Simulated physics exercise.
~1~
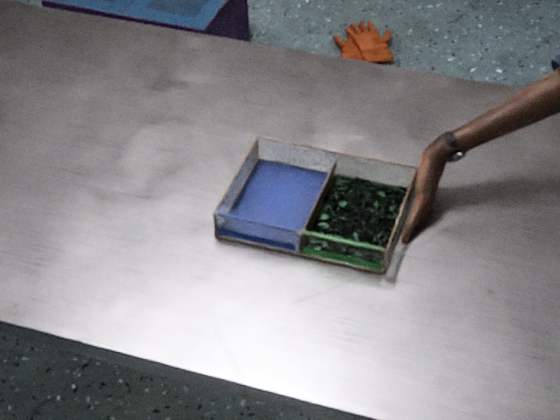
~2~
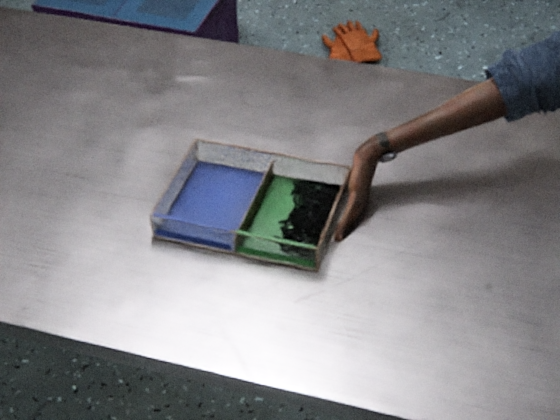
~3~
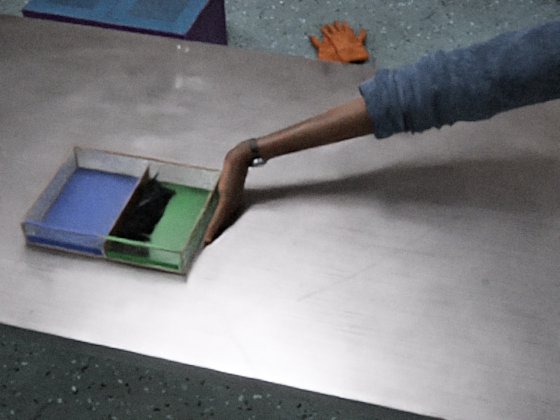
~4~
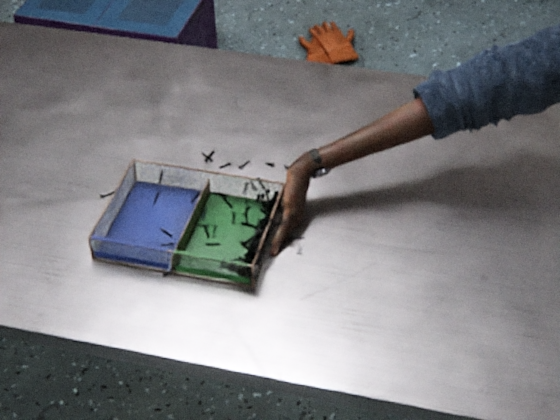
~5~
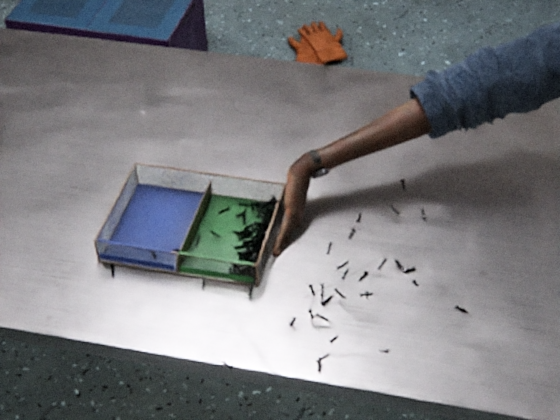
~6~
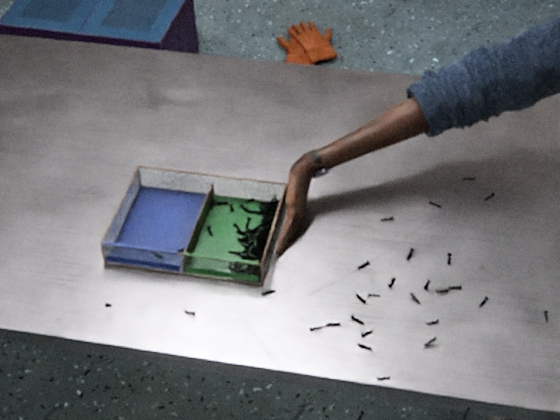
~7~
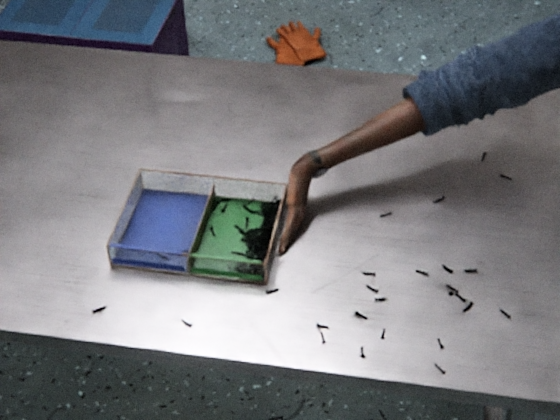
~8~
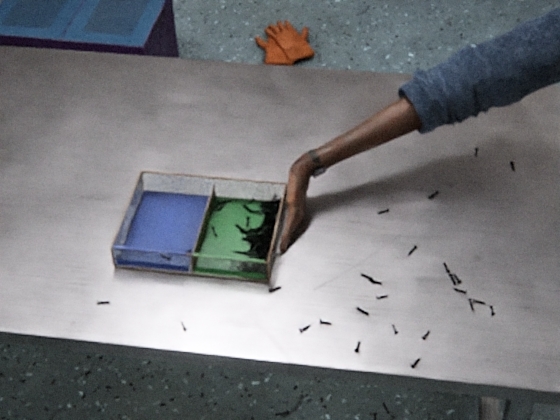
A hand slides a divided tray left, then right, scattering black screws across the table.
